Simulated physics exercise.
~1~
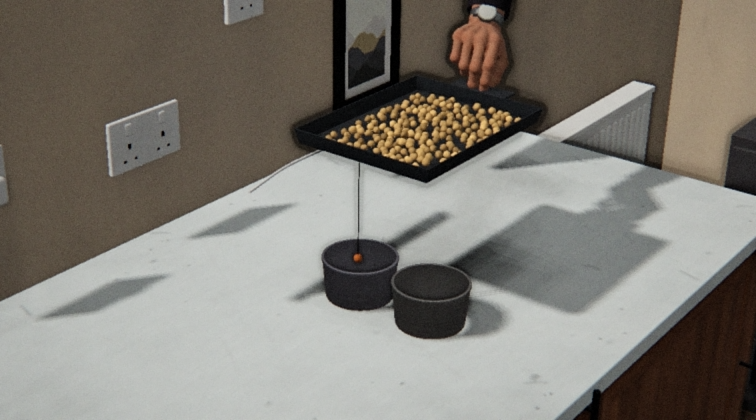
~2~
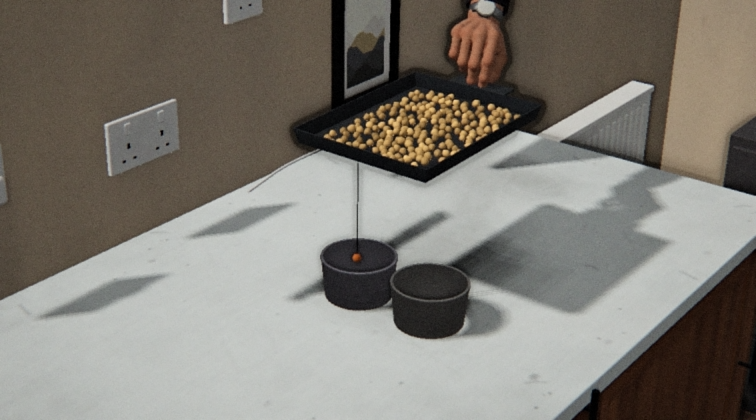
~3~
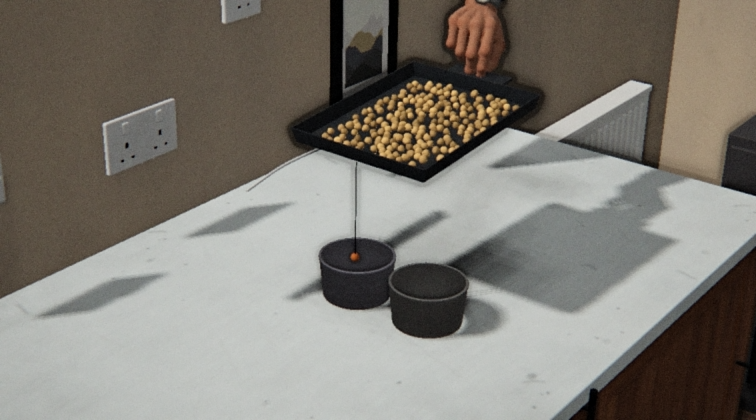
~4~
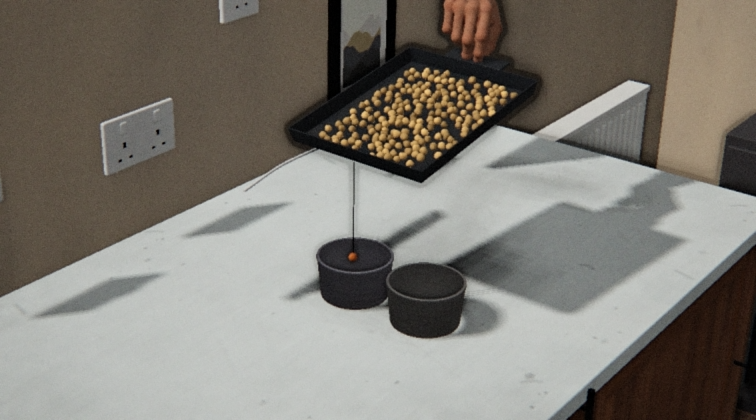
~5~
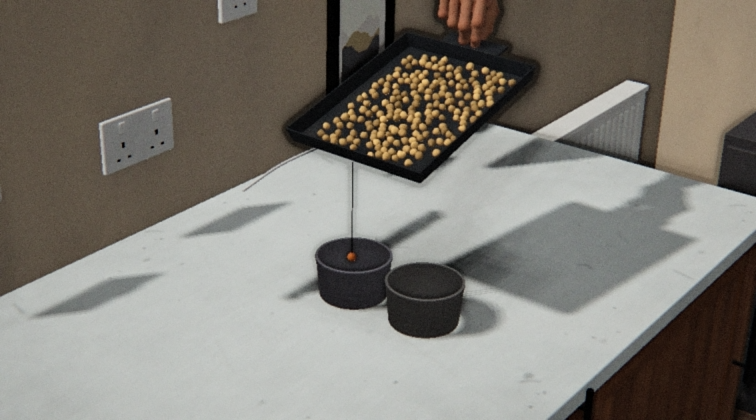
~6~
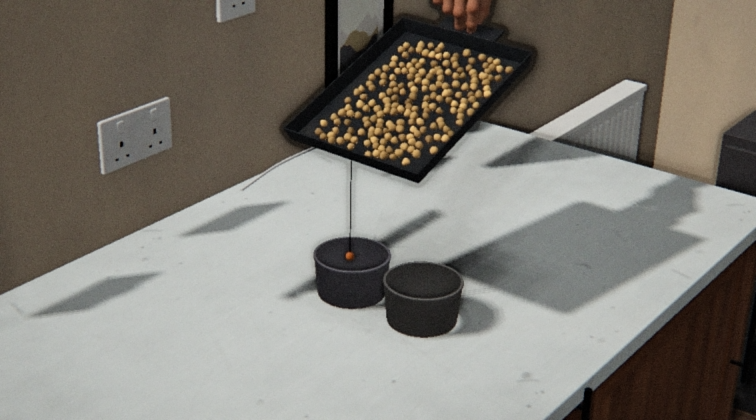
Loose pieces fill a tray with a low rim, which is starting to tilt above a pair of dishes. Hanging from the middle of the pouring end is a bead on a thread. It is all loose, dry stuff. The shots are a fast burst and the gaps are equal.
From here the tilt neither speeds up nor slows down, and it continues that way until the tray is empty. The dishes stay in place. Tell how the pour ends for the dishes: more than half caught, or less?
I expect the dishes to end up with a lesser share of the load.
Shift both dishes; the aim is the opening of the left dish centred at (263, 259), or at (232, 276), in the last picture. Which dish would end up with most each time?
Right side first, Right side second.
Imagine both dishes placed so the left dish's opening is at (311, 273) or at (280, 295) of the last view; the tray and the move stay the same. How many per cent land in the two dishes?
70 and 40 %.
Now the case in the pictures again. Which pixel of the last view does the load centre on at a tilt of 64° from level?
The middle of the pieces shows up near (372, 132).
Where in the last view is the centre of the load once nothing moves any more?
Near (329, 341), more or less.
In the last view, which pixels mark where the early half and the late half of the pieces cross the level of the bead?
Roughly (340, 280) first, then roughly (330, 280).
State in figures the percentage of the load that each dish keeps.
Roughly: Left 0 %, right 0 %.
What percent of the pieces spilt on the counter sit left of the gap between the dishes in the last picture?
Estimate: About 90 percent.
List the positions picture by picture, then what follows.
In the first picture, corners of the pouring end at (300, 128) and (427, 168), level; middle of the load at (424, 127), dried chickpeas; left dish at (337, 285); right dish at (408, 313); bead on its thread at (358, 258).
In the second picture, corners of the pouring end at (299, 128) and (426, 167), level; middle of the load at (423, 125).
In the third picture, corners of the pouring end at (296, 127) and (424, 168), tipped barely, level across its low end; middle of the load at (421, 119).
In the fourth picture, corners of the pouring end at (293, 127) and (421, 169), tipped a little, level across its low end; middle of the load at (419, 112).
In the fifth picture, corners of the pouring end at (291, 127) and (419, 170), tipped a little, level across its low end; middle of the load at (416, 104).
In the sixth picture, corners of the pouring end at (289, 127) and (416, 170), tipped clearly, level across its low end; middle of the load at (413, 97); left dish at (329, 283); right dish at (400, 311).
Soon after the last picture, tray tipped steeply; nearly all on the tray; a stray few in the air.
A little later, tray tipped past a quarter turn; most on the tray; a small part outside both; a stray few in the air.
Later still, tray tipped past a quarter turn; a stray few in the right dish; a stray few in the left dish; nearly all outside both.
At rest, tray tipped past a quarter turn; a stray few in the right dish; a stray few in the left dish; nearly all outside both.
